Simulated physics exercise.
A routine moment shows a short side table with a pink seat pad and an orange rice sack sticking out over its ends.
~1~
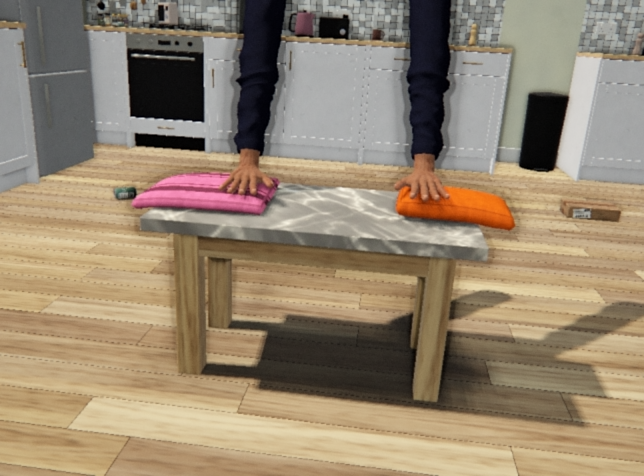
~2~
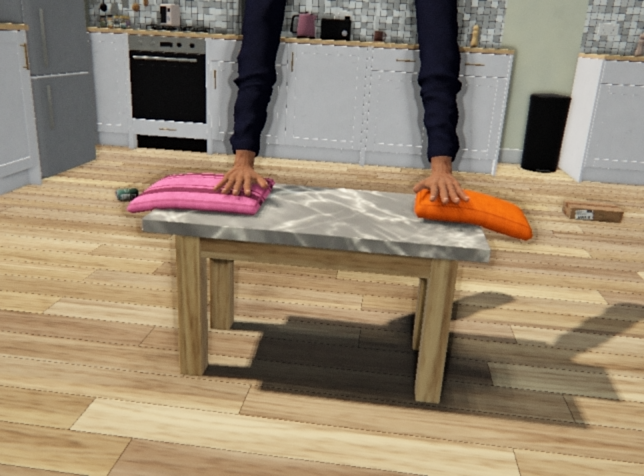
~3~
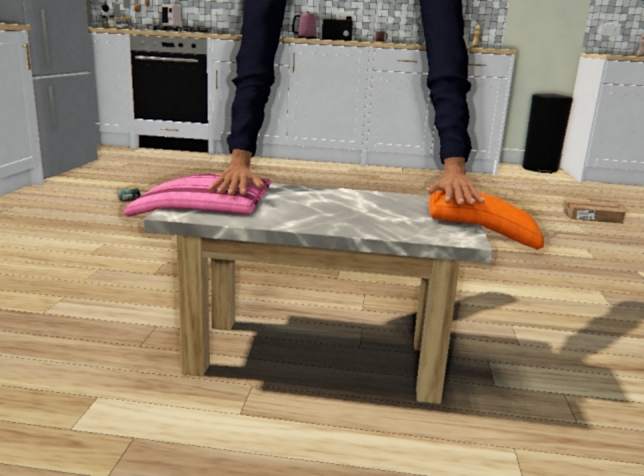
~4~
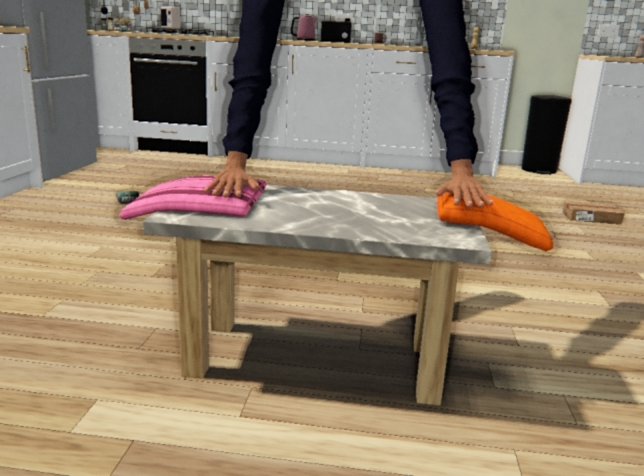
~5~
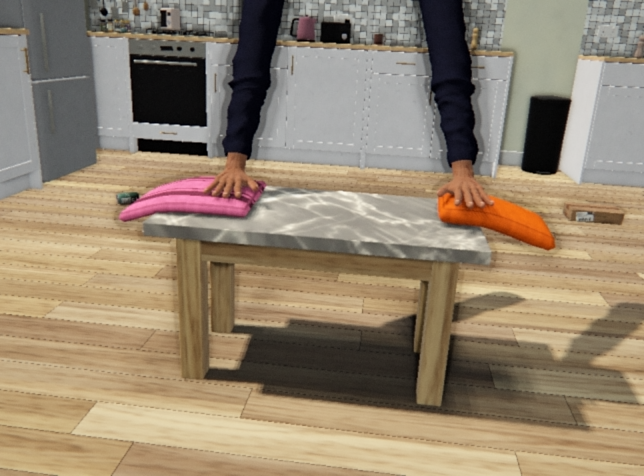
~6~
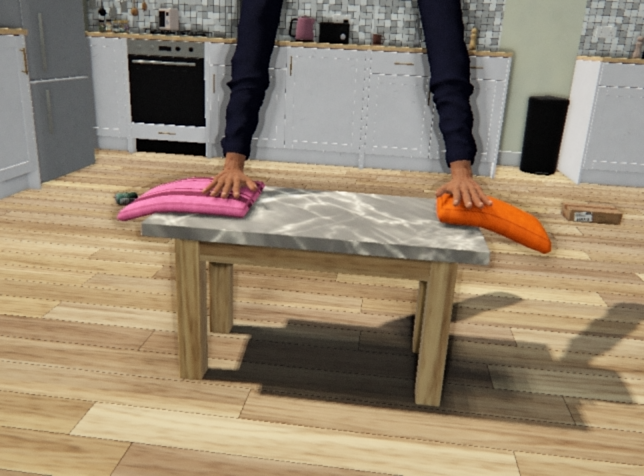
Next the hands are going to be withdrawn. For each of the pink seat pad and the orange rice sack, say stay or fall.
Stay or fall: Pink seat pad - stay; orange rice sack - fall.
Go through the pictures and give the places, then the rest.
The first picture shows seat pad tip (146, 196); rice sack tip (509, 220).
The second picture shows seat pad tip (141, 200); rice sack tip (526, 230).
The third picture shows seat pad tip (138, 204); rice sack tip (537, 239).
The fourth picture shows seat pad tip (134, 207); rice sack tip (546, 241).
The fifth picture shows seat pad tip (134, 209); rice sack tip (548, 240).
The sixth picture shows seat pad tip (132, 209), about a third past the edge; rice sack tip (544, 243), well over half past the edge.
Then, 0.26 s on from there, seat pad as it was left; rice sack tipping outwards near (500, 240).
Then, 0.52 s on from there, seat pad as it was left; rice sack on the floor near (507, 351).
Then, 0.76 s on from there, seat pad as it was left; rice sack on the floor near (519, 369).
In the end, seat pad as it was left; rice sack on the floor near (521, 370). The pink seat pad remains on top and the orange rice sack goes down.
